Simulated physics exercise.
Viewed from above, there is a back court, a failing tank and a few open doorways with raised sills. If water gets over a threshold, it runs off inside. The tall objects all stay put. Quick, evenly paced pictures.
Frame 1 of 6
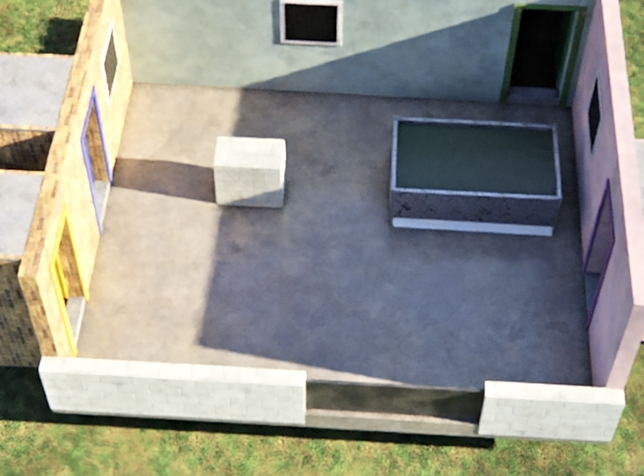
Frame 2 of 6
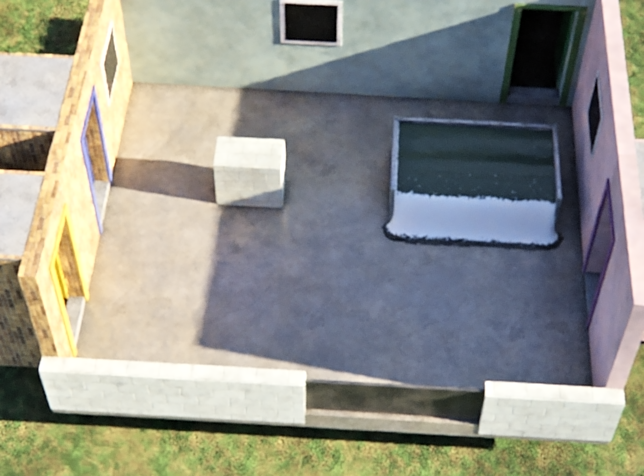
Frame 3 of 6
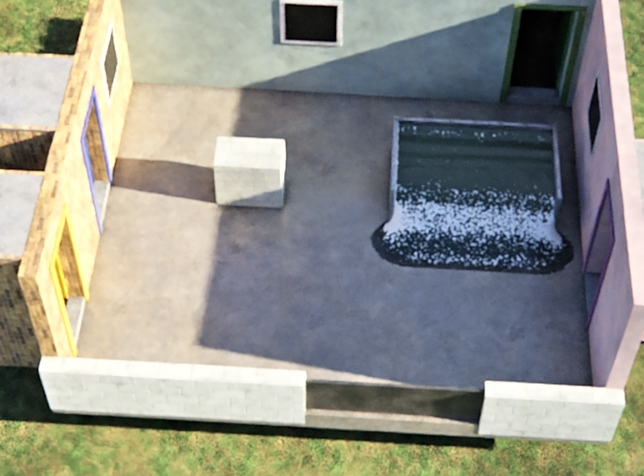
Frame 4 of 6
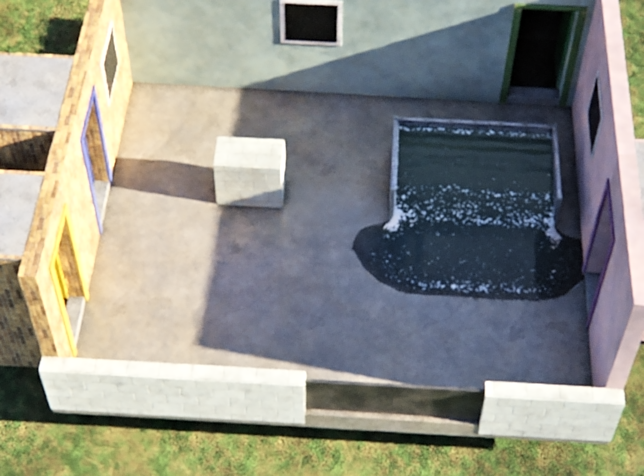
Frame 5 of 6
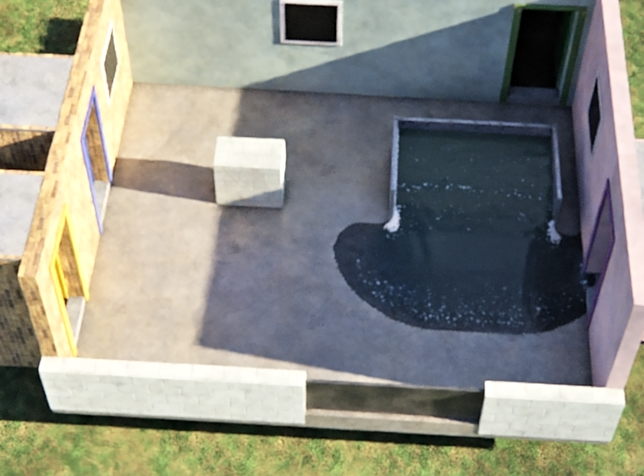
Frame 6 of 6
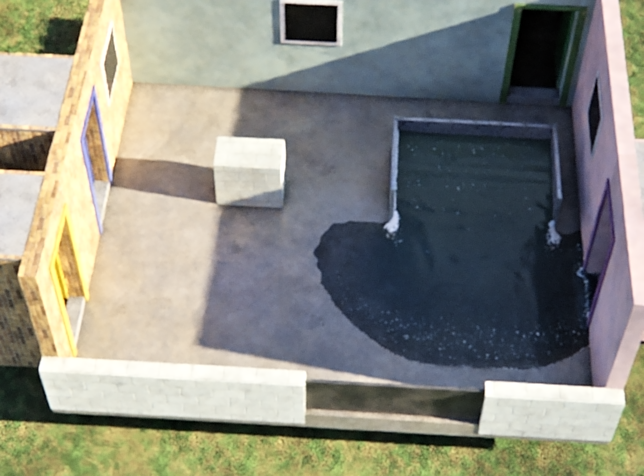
The footage shows a roofless walled court from above, where the front side of a raised rectangular tank opens and dark water pours out, foaming at first, then spreading across the floor toward the viewer and against the right wall.
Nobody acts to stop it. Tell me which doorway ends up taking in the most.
That would be the purple doorway.
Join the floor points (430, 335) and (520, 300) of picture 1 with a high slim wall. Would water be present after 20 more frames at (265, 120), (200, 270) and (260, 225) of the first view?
Untouched; submerged; submerged.
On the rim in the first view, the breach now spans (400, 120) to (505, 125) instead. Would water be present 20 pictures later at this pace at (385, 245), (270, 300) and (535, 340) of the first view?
Going through them one by one, I'd call them spared, spared and sodden.
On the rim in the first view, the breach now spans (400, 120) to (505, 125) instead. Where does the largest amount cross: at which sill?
Answer: The one in green.
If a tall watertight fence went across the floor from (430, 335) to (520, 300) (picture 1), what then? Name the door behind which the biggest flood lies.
That would be the purple one.
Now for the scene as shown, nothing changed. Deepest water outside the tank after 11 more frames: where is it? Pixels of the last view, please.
It should be deepest at about (568, 416).
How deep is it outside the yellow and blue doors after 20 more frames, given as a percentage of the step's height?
Near 110 and 0 per cent, in that order.
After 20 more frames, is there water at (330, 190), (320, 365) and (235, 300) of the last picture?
Taking them one at a time, they come out high and dry, soaked, soaked.
A moment on, water covers 35 % of the floor; blue door not reached, yellow door not reached, purple door a trickle in, green door not reached.
Next, water covers 40 % of the floor; blue door not reached, yellow door not reached, purple door some in, green door not reached.
Then, water covers 45 % of the floor; blue door not reached, yellow door wet at the sill, nothing in, purple door a lot in, green door not reached.
Later, water covers 75 % of the floor; blue door wet at the sill, nothing in, yellow door a trickle in, purple door a lot in, green door wet at the sill, nothing in.
In the end, water covers 95 % of the floor; blue door wet at the sill, nothing in, yellow door some in, purple door a lot in, green door wet at the sill, nothing in; the purple door has let in the most.
